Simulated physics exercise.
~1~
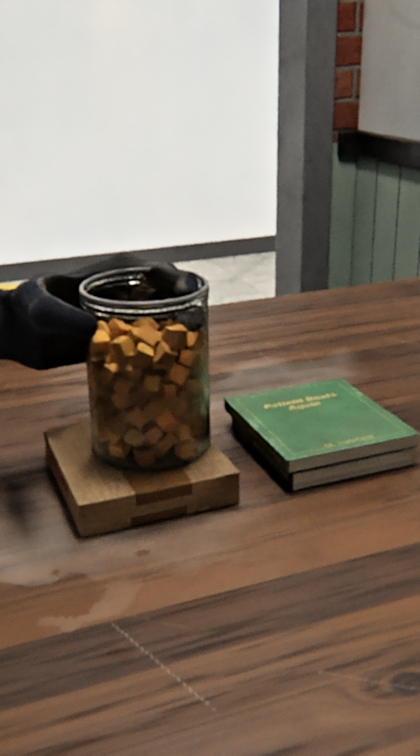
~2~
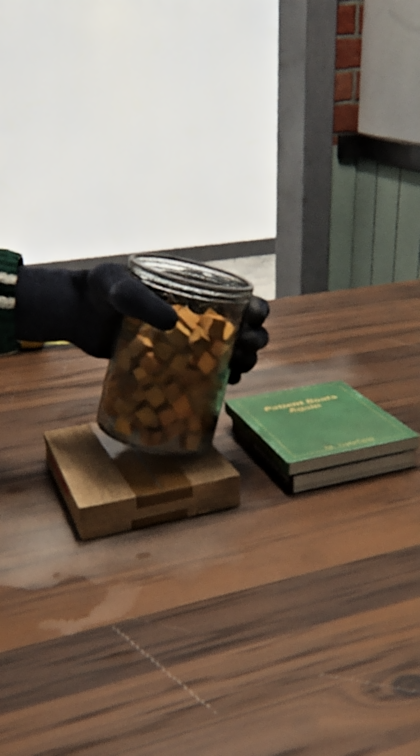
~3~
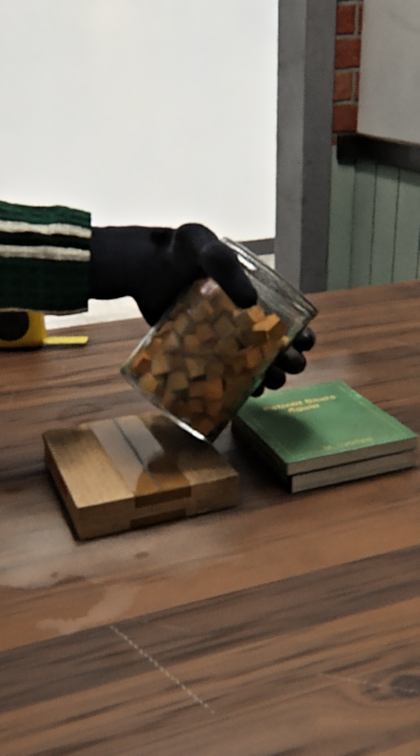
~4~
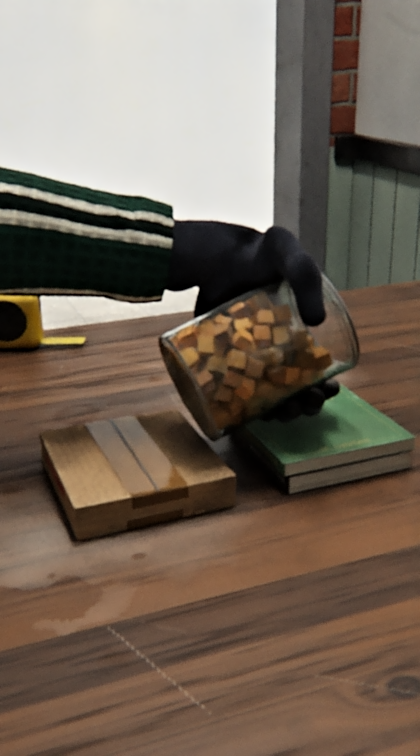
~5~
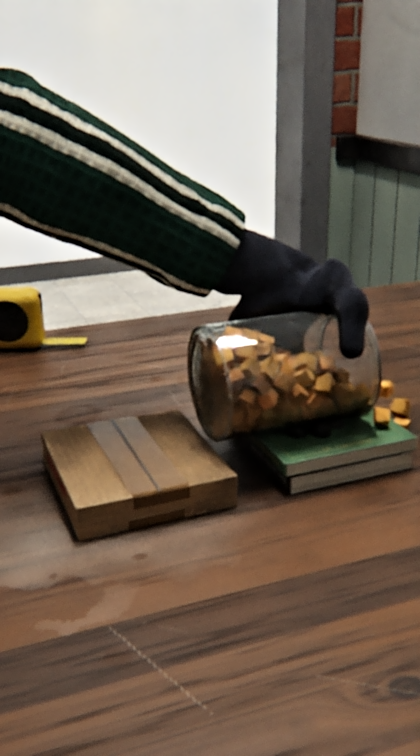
On a dark wooden table, an open glass jar full of orange-brown cubes stands upright on a wooden block, beside a small stack of green books, as a black-gloved hand reaches around it. The hand lifts the jar and starts leaning it to the right. It carries the jar off the block towards the books, tipping it further until it is nearly on its side, with the cubes still inside and a yellow tape measure visible behind. Finally, the jar lies flat on the books, still held, and a few cubes have spilled past its rim.
